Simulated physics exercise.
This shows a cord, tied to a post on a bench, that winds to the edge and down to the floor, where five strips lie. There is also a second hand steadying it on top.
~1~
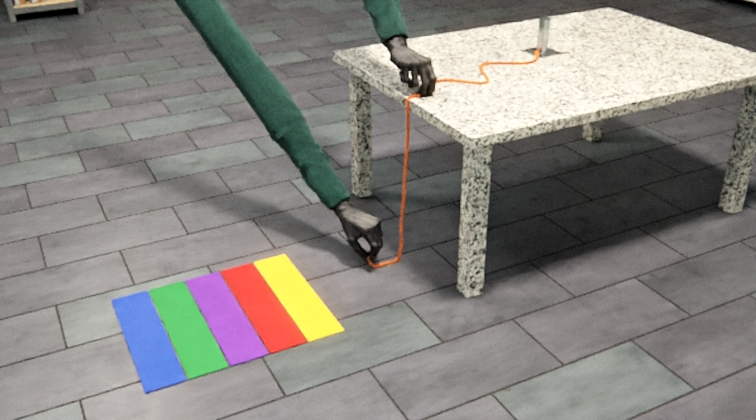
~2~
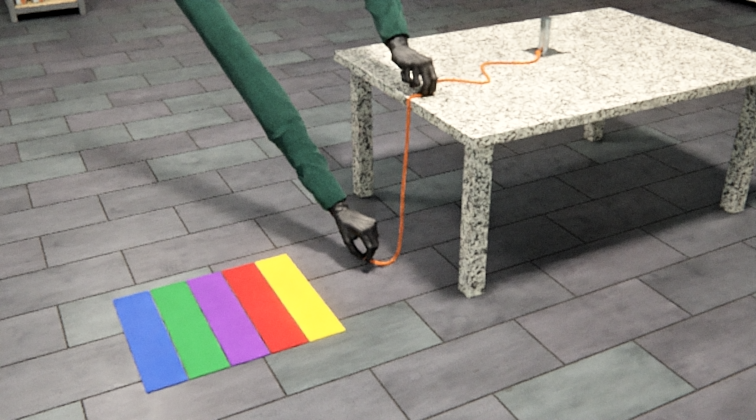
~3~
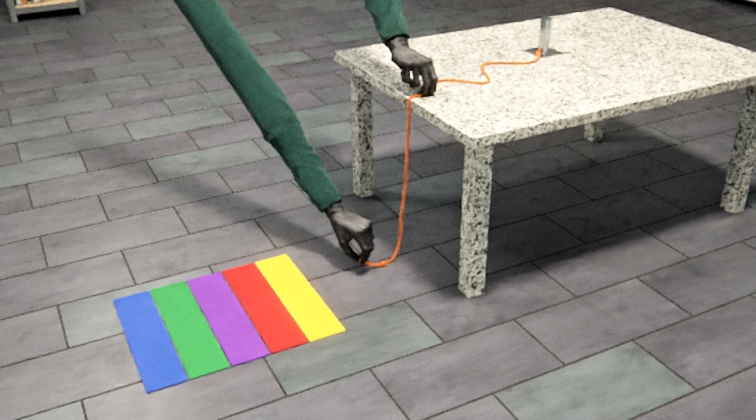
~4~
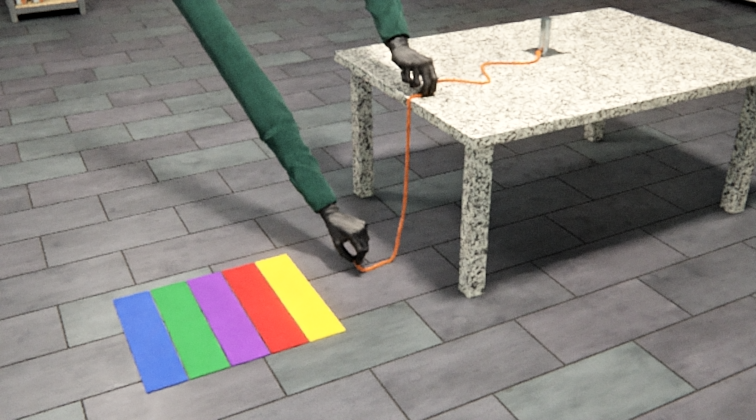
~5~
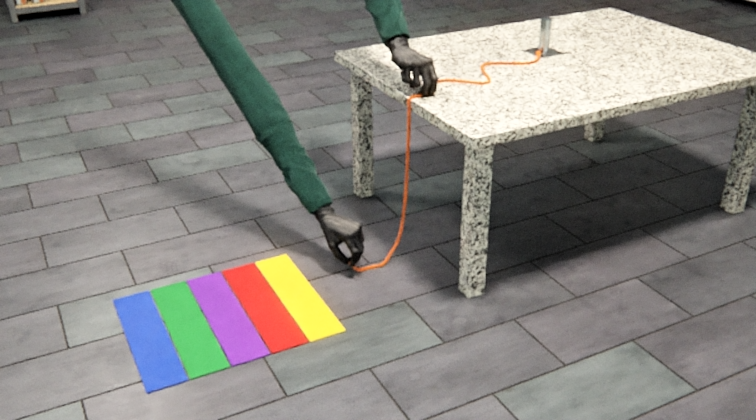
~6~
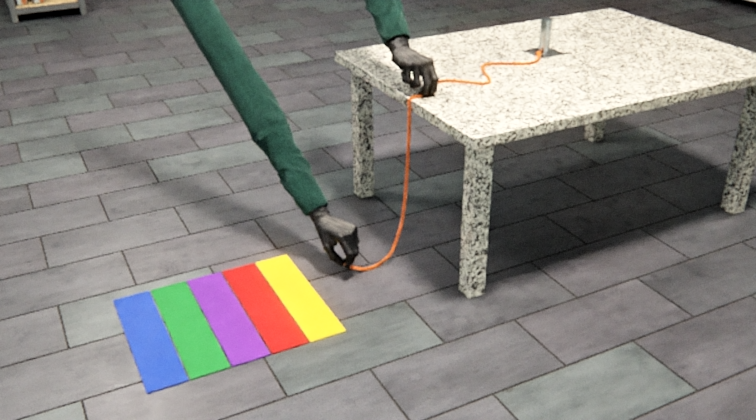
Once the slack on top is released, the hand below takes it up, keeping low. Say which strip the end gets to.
It gets to the green strip.
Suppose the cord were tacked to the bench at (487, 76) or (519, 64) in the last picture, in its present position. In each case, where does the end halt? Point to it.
Try one gives about (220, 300); try two, about (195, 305).
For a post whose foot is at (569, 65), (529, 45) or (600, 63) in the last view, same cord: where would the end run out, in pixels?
About (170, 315), (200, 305) and (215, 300).
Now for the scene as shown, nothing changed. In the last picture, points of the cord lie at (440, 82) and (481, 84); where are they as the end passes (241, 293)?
The two spots arrive at (404, 99) and (434, 85).
Soon after, end near (241, 293); over red.
Then, end near (205, 303); over purple.
At full stretch, end near (183, 309); over green. It gets as far as the green strip.
